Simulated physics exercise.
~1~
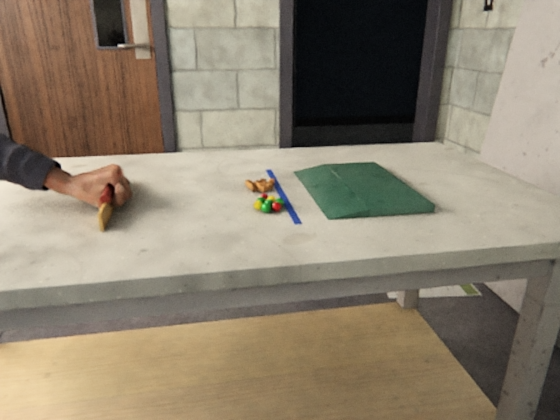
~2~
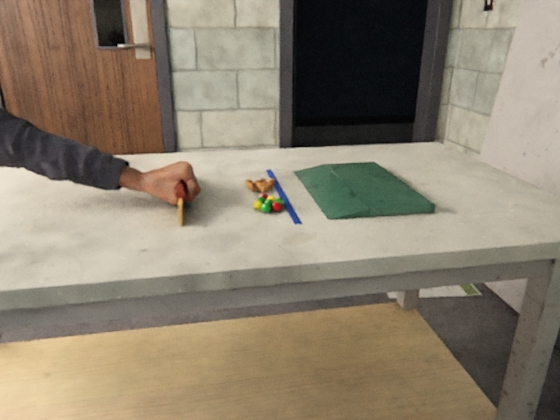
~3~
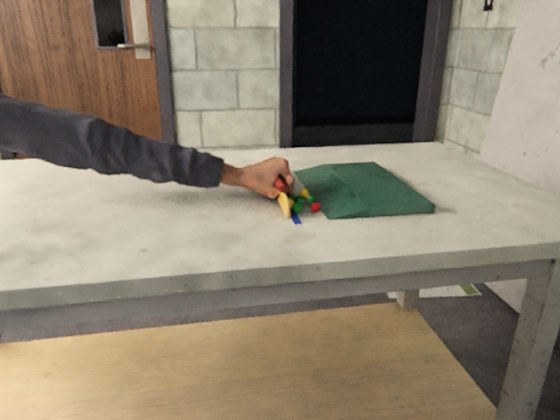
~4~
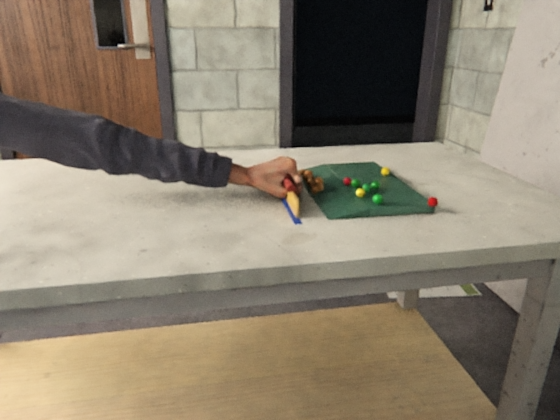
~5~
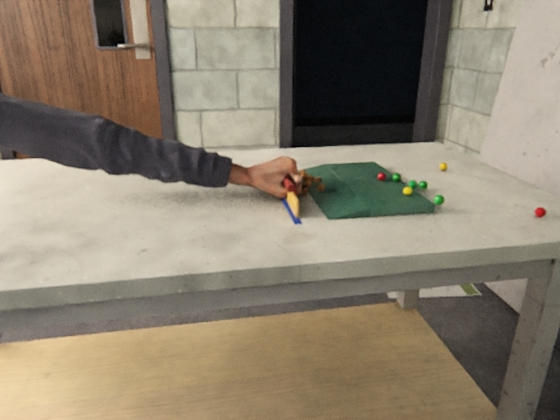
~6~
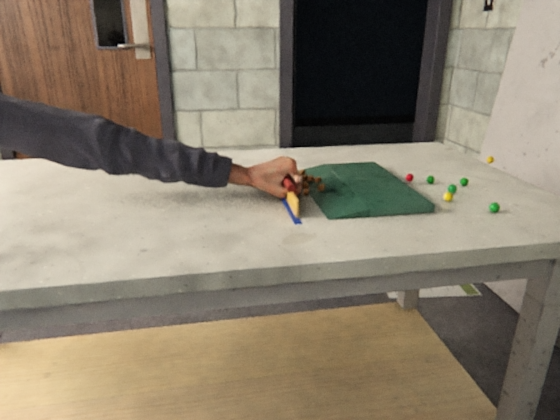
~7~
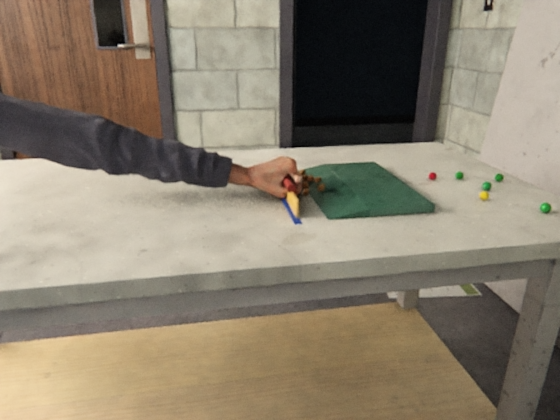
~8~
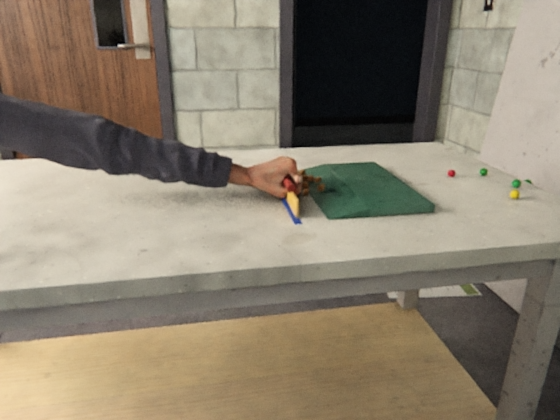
On a pale tabletop in front of a block wall and a wooden door, a hand holds a small scraper at the left, while brown bits and a cluster of colourful little balls wait by a strip of blue tape beside a green slab. The hand slides the scraper right, reaches the bits and pushes them toward the slab. It stops at the tape, and the red, green and yellow balls scatter across the slab. They roll off its far side and spread toward the table's right end, some leaving view. The brown bits stay at the slab's near edge beside the still hand.
